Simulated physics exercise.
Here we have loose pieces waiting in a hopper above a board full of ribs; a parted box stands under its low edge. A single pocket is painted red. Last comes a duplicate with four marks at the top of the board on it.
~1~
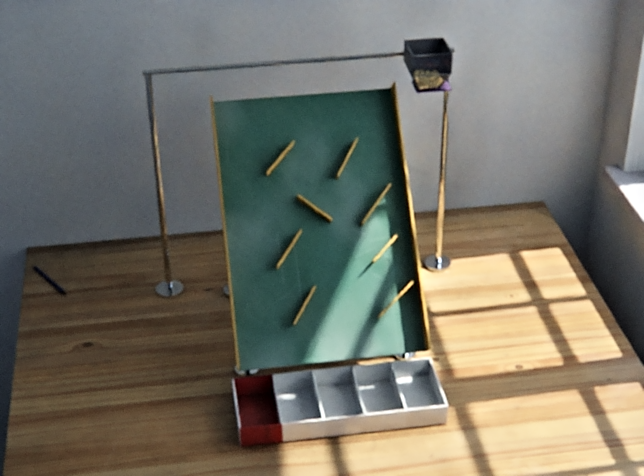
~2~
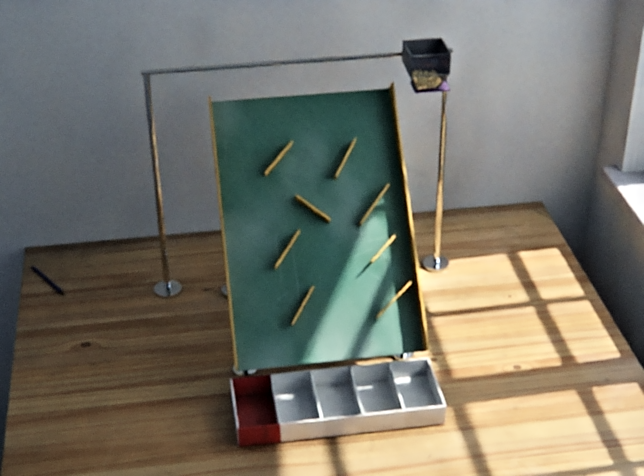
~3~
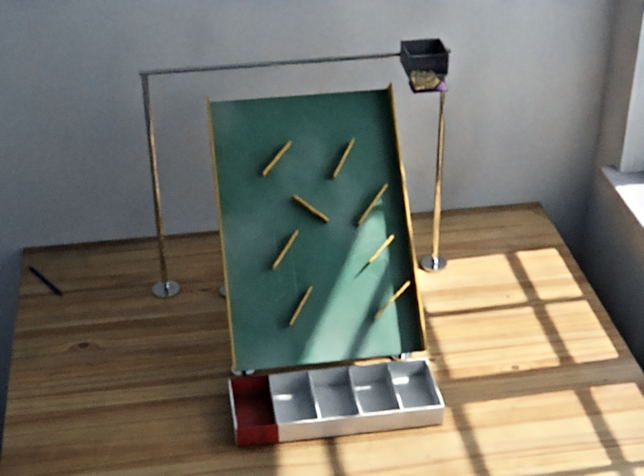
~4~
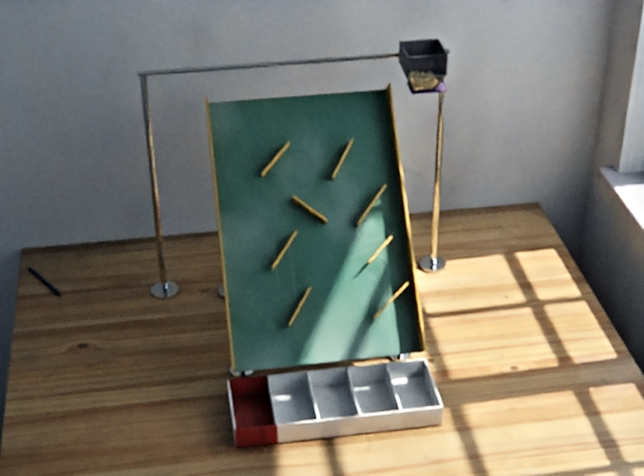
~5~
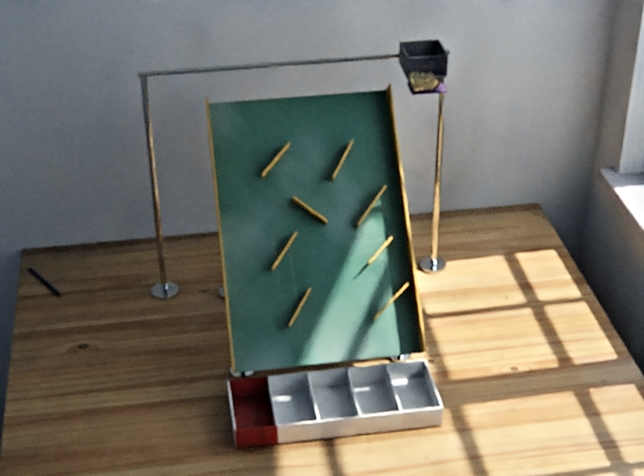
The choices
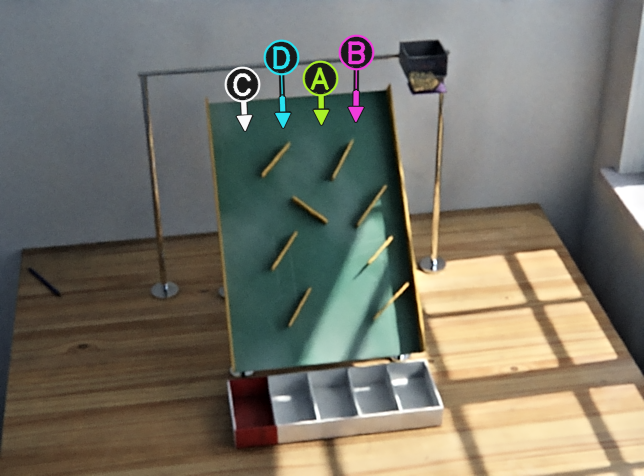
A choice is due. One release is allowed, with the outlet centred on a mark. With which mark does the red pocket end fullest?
C beats the others.
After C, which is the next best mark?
Mark D.
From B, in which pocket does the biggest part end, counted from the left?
It is the third one.
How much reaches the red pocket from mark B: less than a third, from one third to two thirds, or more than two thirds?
Less than a third.
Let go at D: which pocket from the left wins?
The first from the left.
On the marked copy, mark A meets the board at (321, 119); mark B meets the board at (355, 116); mark C meets the board at (244, 125); mark D meets the board at (283, 122).
Choosing A, a small part in the red pocket, nearly all in other pockets, a stray few outside the box.
Choosing B, a small part in the red pocket, most in other pockets, a small part outside the box.
Choosing C, most in the red pocket, a stray few in other pockets, about a quarter outside the box.
Choosing D, about half in the red pocket, about a third in other pockets, a small part outside the box.
